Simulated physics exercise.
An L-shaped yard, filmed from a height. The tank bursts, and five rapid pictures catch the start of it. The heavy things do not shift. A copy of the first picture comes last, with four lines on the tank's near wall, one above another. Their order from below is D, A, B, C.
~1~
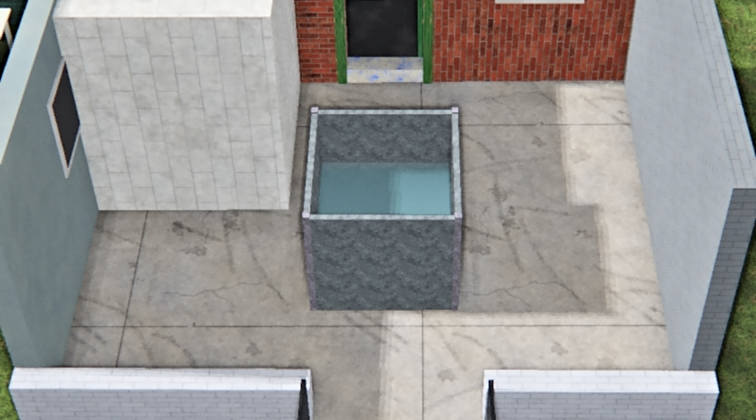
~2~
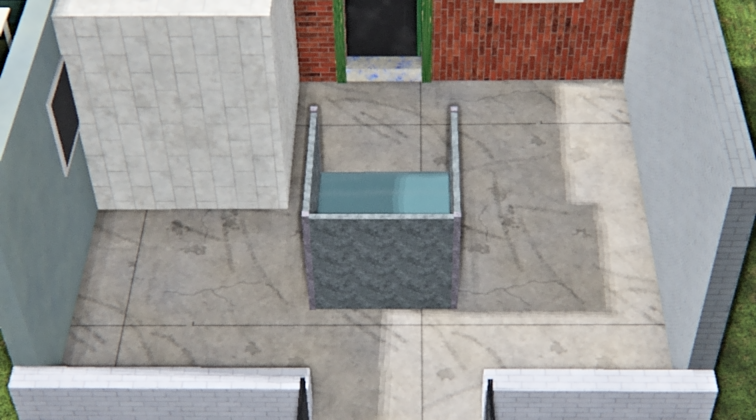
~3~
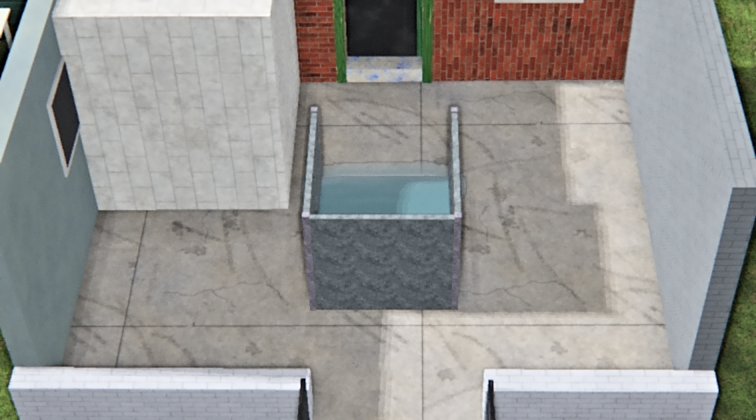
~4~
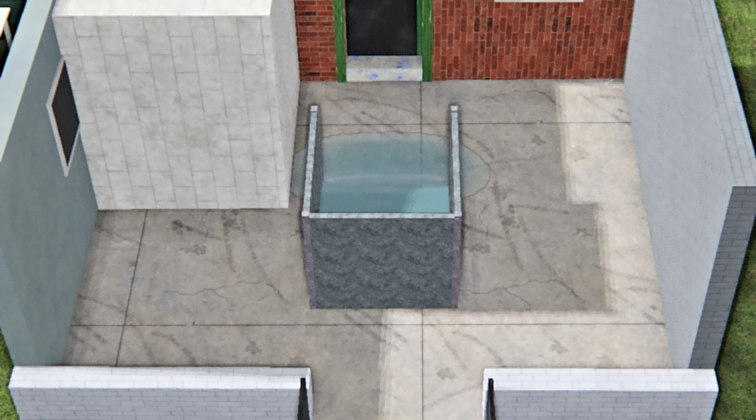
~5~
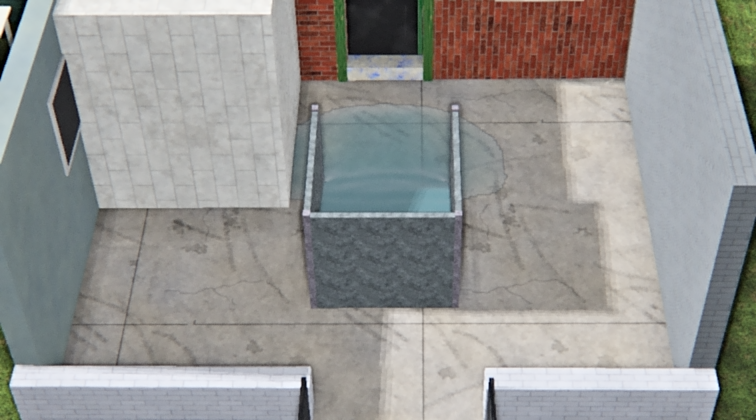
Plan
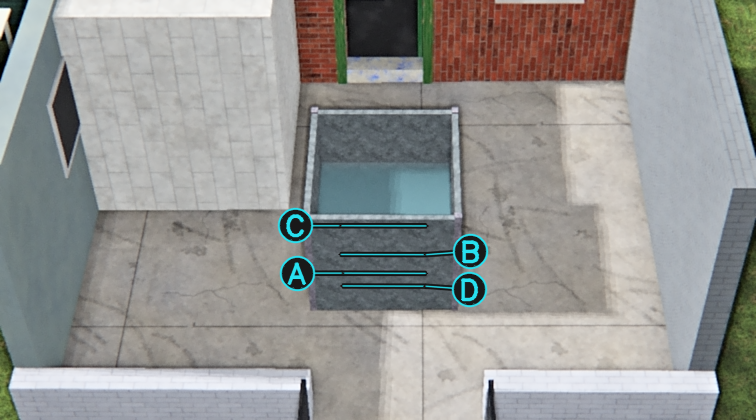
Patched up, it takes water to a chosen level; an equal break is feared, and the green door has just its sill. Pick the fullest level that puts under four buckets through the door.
D is the one.
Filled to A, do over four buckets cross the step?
Yes, that goes wrong.
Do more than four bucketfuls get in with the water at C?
Yes, it does.
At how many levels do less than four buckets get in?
One.
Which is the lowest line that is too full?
Line A.
On the marked copy, A at (383, 273); B at (383, 254); C at (382, 225); D at (384, 286); from the bottom up D, A, B, C.
Choosing A, about 9 bucketfuls get in.
Choosing B, dozens of bucketfuls pour in.
Choosing C, dozens of bucketfuls pour in.
Choosing D, a bucket or two gets in.
